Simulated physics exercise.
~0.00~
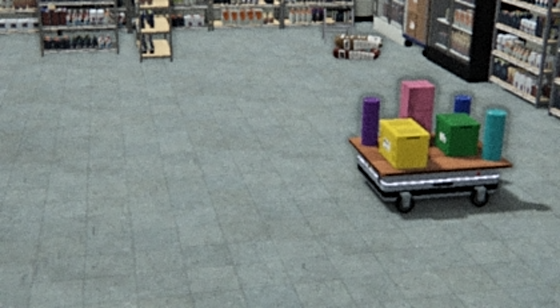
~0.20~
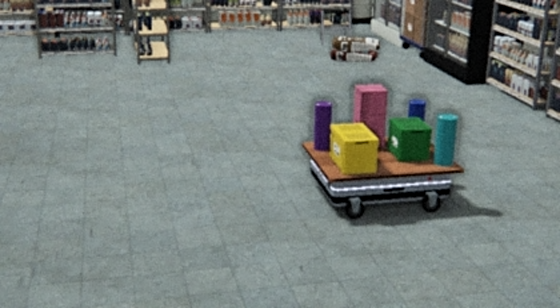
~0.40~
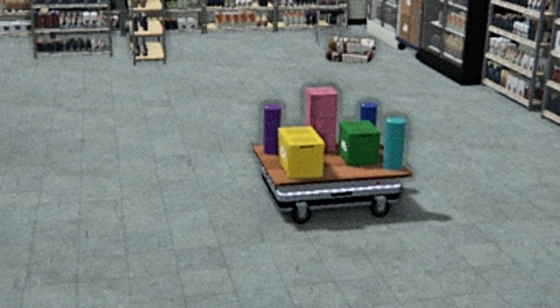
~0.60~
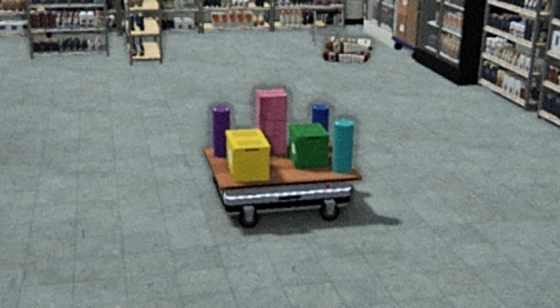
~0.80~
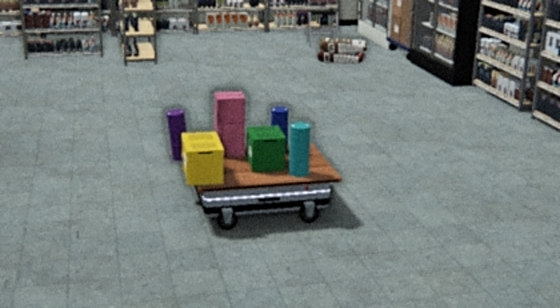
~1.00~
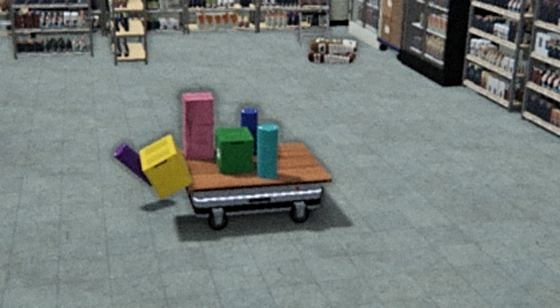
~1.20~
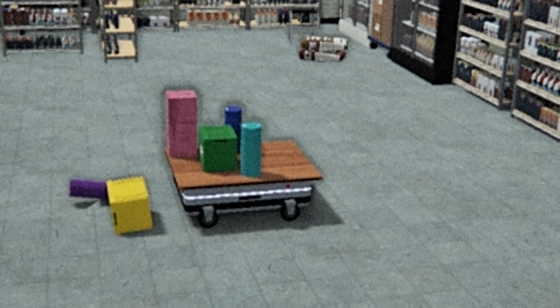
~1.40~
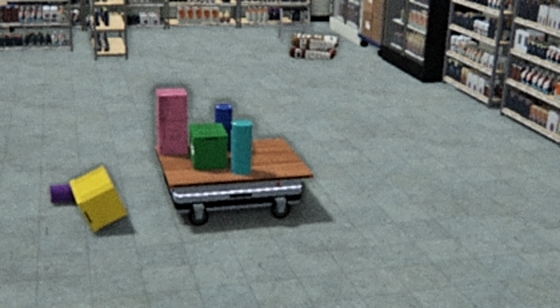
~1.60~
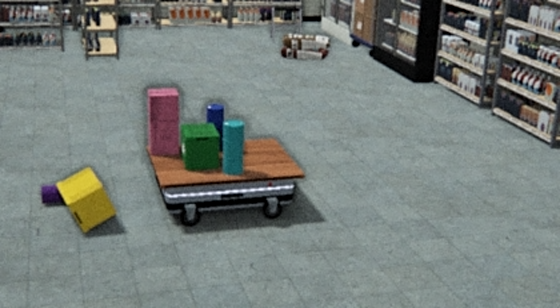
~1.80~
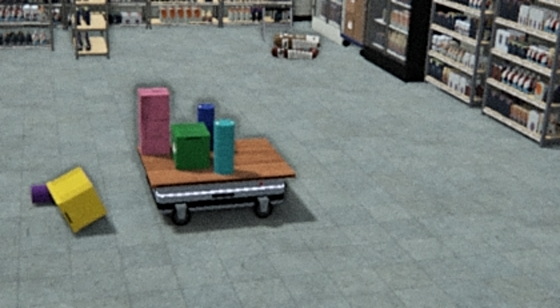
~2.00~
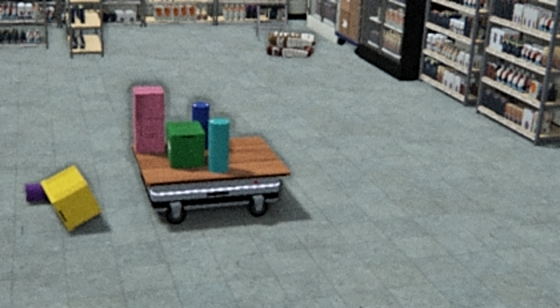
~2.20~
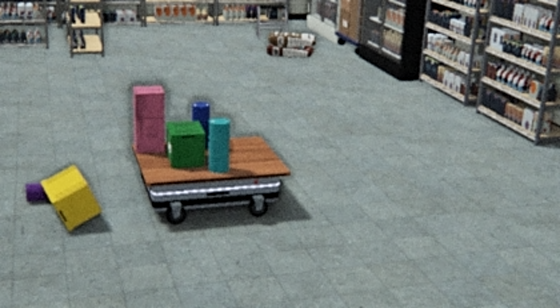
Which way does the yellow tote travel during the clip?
The yellow tote moves to the left, riding on the cart and then falling off its left end onto the floor.
